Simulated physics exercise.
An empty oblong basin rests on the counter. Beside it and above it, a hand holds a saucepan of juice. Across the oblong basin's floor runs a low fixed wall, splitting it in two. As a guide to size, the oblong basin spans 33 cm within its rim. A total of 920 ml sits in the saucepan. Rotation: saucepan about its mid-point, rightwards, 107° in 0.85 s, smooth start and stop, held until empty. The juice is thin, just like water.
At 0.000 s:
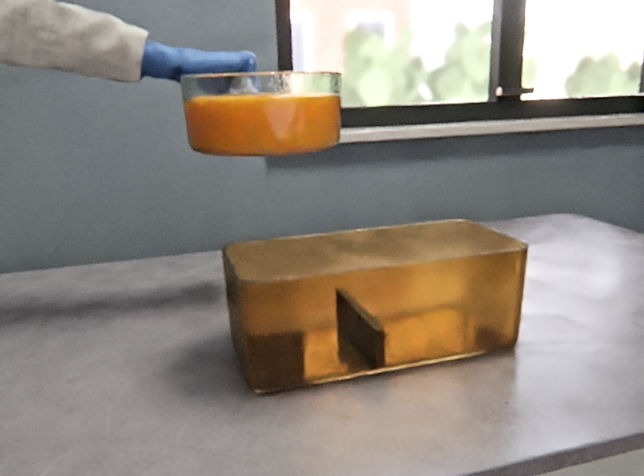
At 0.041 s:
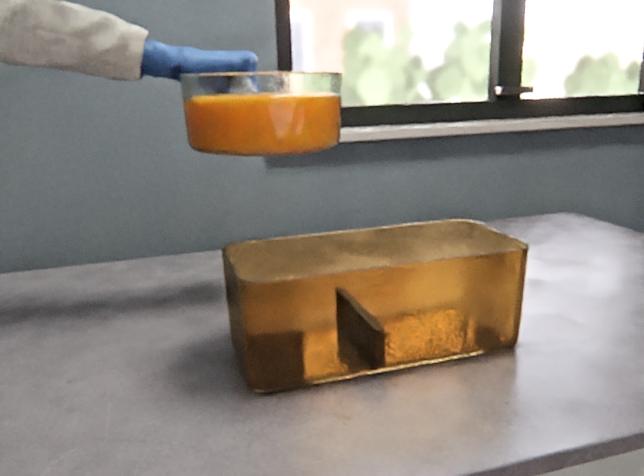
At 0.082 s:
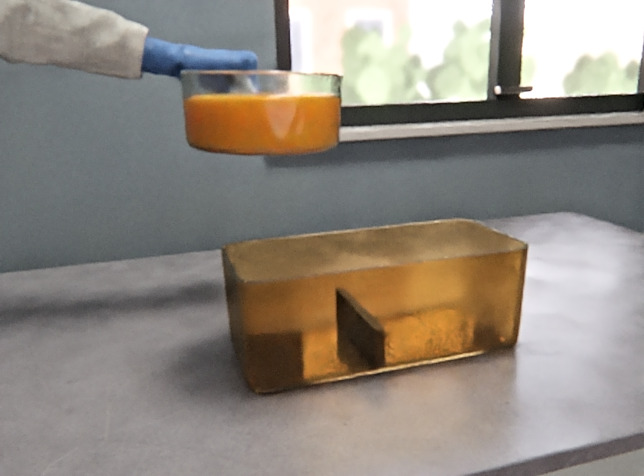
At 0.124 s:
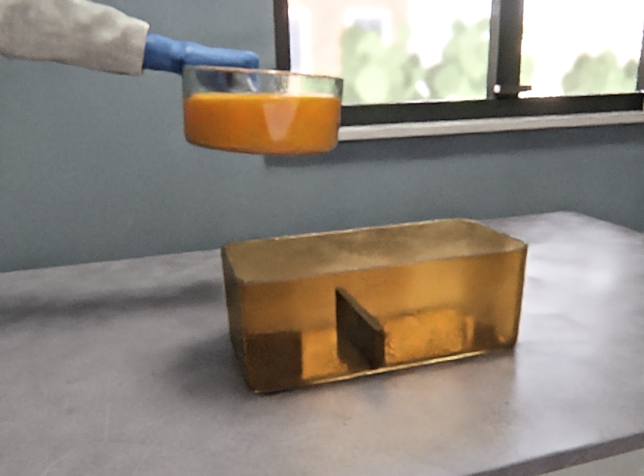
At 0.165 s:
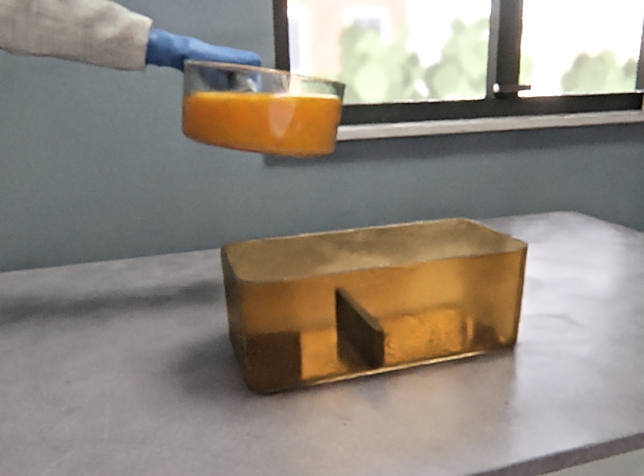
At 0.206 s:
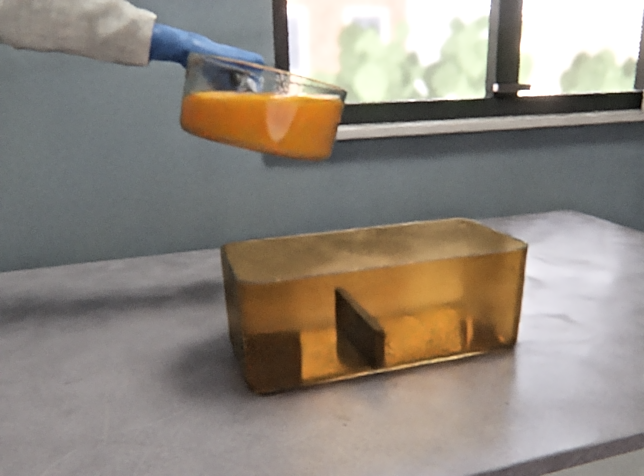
We see a blue-gloved hand holding a clear round container of orange juice above an amber, see-through oblong basin with a low dividing wall on a gray counter; the container starts level, then gradually tilts down toward the right.
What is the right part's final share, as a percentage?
About 73 per cent.
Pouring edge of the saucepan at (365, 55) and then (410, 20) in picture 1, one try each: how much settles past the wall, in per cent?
Respectively about 90 and 85 percent.
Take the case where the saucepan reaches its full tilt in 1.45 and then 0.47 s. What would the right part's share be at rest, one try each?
Near 80 in a hundred on the first go and near 60 in a hundred on the second.
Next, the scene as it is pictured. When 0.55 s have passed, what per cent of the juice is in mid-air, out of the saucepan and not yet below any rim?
44 %.
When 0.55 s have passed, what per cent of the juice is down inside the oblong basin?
Near 10 in a hundred.
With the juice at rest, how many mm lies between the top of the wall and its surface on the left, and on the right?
Left roughly 36 mm; right roughly 20 mm.
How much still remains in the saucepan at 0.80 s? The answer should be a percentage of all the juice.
About 7 percent.
By 0.55 s the tilt is 77° and 45 per cent is still to pour, 0 is left of the wall and 10 right of it.
By 0.80 s the tilt is 106° and 7 per cent is still to pour, 12 is left of the wall and 73 right of it.
By 1.06 s the tilt is 107° and 0 per cent is still to pour, 25 is left of the wall and 73 right of it.
By 1.35 s the tilt is 107° and 0 per cent is still to pour, 26 is left of the wall and 73 right of it.
At rest 26 per cent lies left of the wall, 73 right of it and 1 outside.
